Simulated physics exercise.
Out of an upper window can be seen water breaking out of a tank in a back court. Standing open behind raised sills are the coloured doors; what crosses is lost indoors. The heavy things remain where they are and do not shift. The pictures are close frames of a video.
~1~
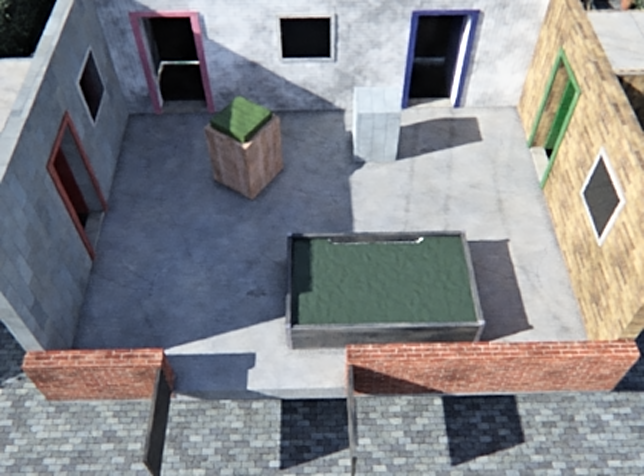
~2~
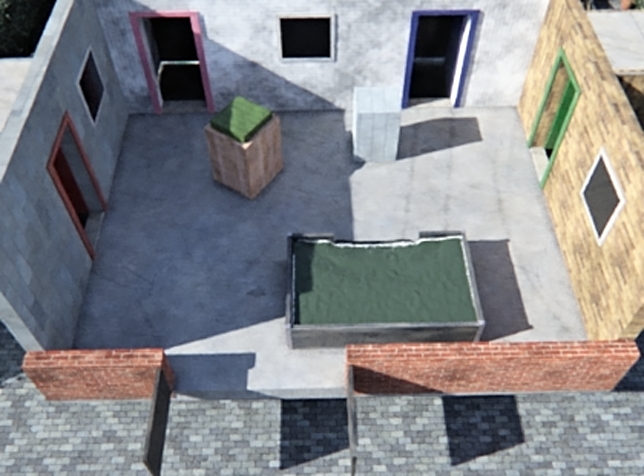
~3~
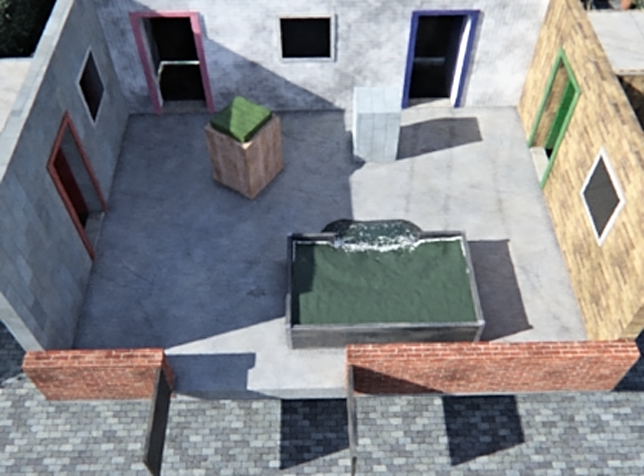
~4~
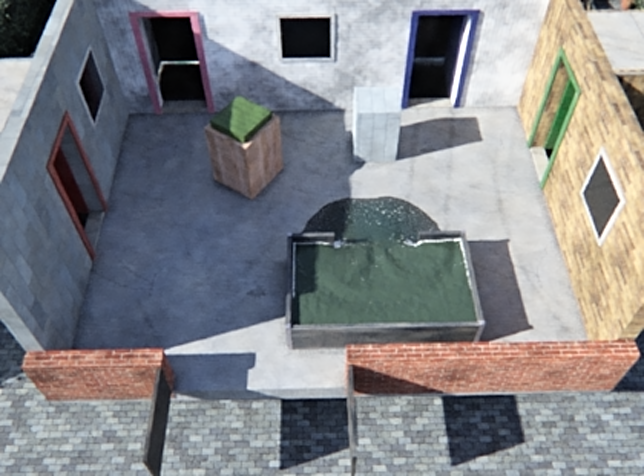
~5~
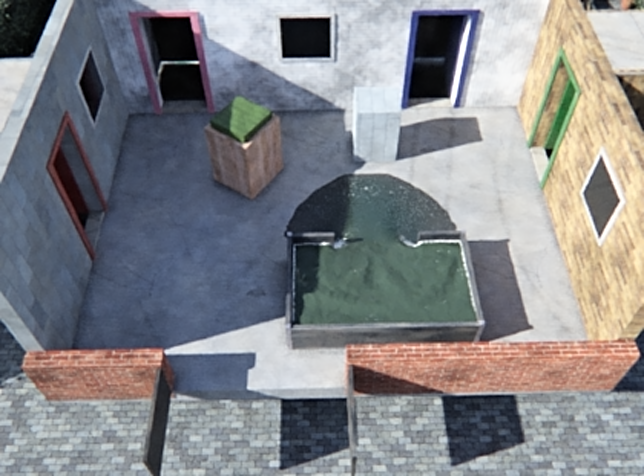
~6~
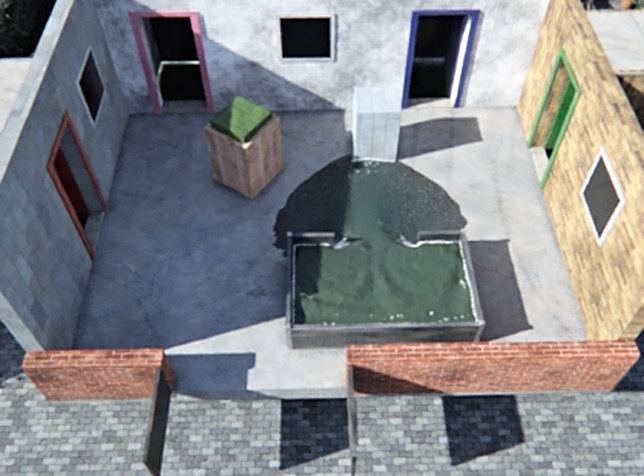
The video shows a walled courtyard with coloured doors, a planter and a rectangular tank of dark green water; water breaks out through the tank's far side and spreads across the paving in a widening, rounded dark pool.
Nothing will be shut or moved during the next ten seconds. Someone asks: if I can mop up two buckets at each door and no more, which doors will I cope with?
The pink door: You will cope; the red door: You will cope; the blue door: Too much for you; the green door: Too much for you.
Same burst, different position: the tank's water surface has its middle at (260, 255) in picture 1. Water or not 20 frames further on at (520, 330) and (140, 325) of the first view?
One after the other: Free of water, no water.
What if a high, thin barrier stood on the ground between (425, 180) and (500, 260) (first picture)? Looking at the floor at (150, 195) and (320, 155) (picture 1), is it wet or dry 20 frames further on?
In that order: No water, covered.
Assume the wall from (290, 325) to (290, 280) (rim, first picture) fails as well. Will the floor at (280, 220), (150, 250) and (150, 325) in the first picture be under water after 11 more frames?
Log: Point 1 unreached; point 2 inundated; point 3 inundated.
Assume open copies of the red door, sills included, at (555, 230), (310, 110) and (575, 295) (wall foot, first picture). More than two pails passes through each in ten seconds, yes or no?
In that order: Takes less, passes that mark, stays under.
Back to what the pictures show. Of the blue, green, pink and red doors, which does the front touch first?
Call: The door marked blue.
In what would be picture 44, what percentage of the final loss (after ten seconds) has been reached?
Around 60 percent.
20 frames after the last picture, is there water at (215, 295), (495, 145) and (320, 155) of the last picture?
Result, in that order: Not wetted / wetted / wetted.
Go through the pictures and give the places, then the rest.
Still water in the water tank at (380, 280), in the first picture.
Water pours out on the water tank's far side and has run to a hidden place, in the second picture.
Water pours out on the water tank's far side and has run to (330, 230), in the third picture.
Water pours out on the water tank's far side and has run to (403, 204), in the fourth picture.
The front is at (348, 179), out from the gap on the water tank's far side, in the fifth picture.
The front is at (347, 159), out from the gap on the water tank's far side, in the sixth picture.
A moment on, water covers 20 % of the floor; the pink door not reached, the red door not reached, the blue door not reached, the green door not reached.
Next, water covers 35 % of the floor; the pink door not reached, the red door not reached, the blue door under two buckets in, the green door not reached.
Then, water covers 45 % of the floor; the pink door wet at the sill, nothing in, the red door not reached, the blue door over two buckets in, the green door under two buckets in.
Later, water covers 70 % of the floor; the pink door wet at the sill, nothing in, the red door wet at the sill, nothing in, the blue door far over two buckets in, the green door over two buckets in.
In the end, water covers 95 % of the floor; the pink door wet at the sill, nothing in, the red door wet at the sill, nothing in, the blue door far over two buckets in, the green door far over two buckets in.
